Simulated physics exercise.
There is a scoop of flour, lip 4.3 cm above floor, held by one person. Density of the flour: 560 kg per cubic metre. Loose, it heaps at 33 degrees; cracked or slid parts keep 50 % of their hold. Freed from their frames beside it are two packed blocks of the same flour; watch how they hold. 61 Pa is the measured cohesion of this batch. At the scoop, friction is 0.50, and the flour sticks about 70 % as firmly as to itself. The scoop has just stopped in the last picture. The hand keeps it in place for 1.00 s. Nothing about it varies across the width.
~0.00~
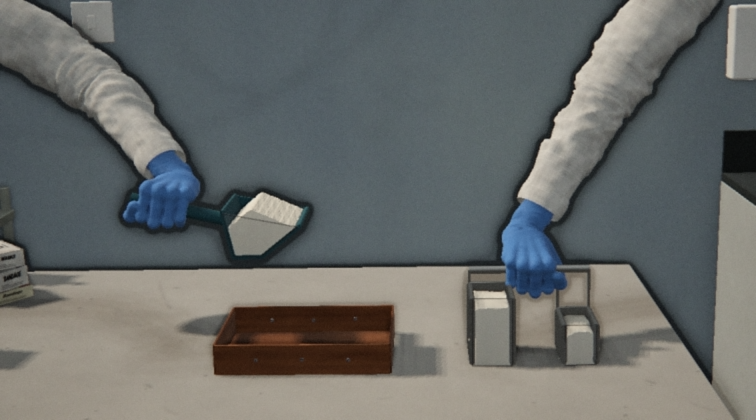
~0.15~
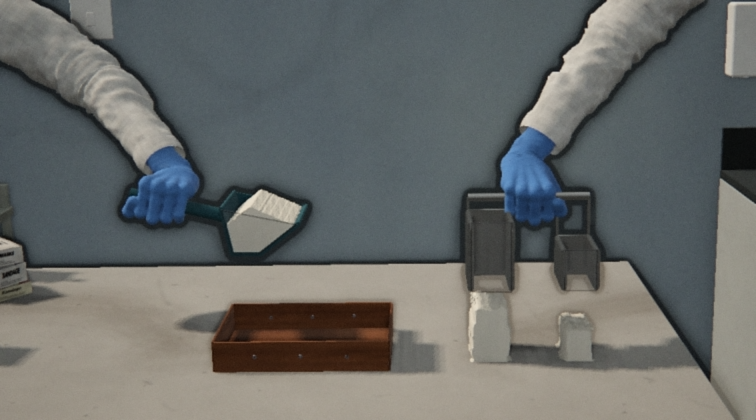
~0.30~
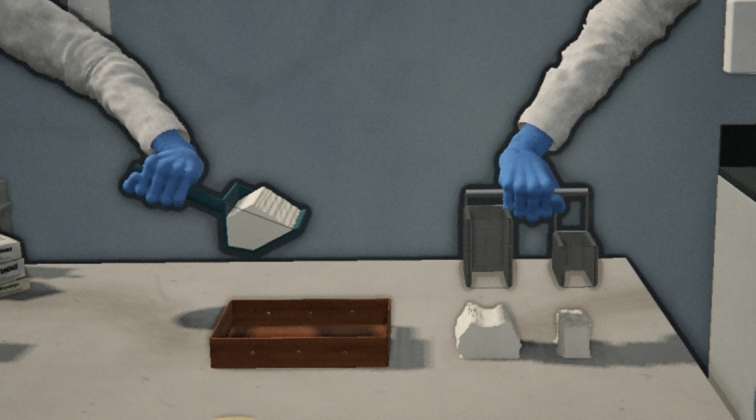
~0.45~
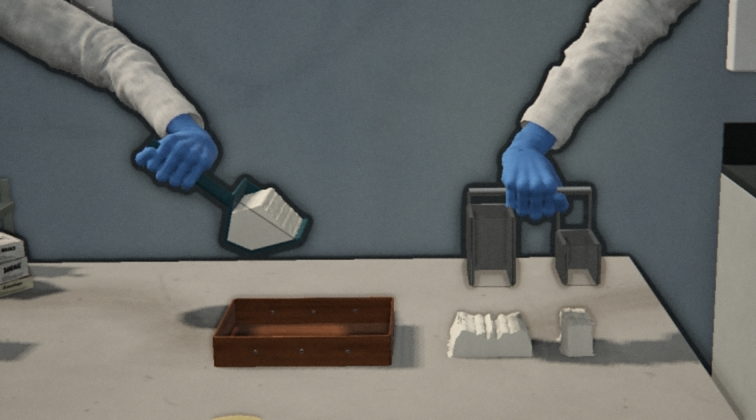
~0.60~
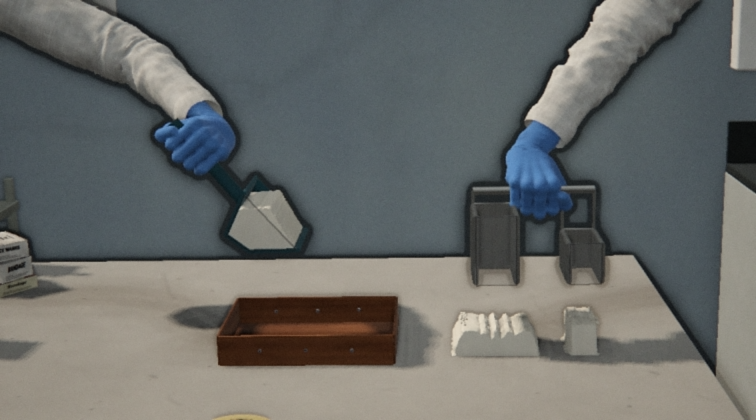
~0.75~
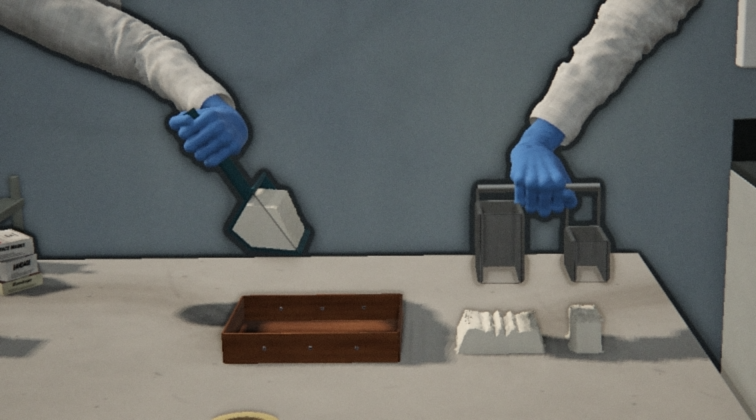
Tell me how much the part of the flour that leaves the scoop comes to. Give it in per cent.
It comes to about 0 %.
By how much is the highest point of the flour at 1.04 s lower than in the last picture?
Around 0.0 cm.
By 0.88 s, the scoop is at 44 degrees and 0 % has left it.
By 1.04 s, the scoop is at 44 degrees and 0 % has left it.
By 1.19 s, the scoop is at 44 degrees and 0 % has left it.
By 1.35 s, the scoop is at 44 degrees and 0 % has left it.
By 1.45 s, at the end, the scoop is at 44 degrees and 0 % has left it.
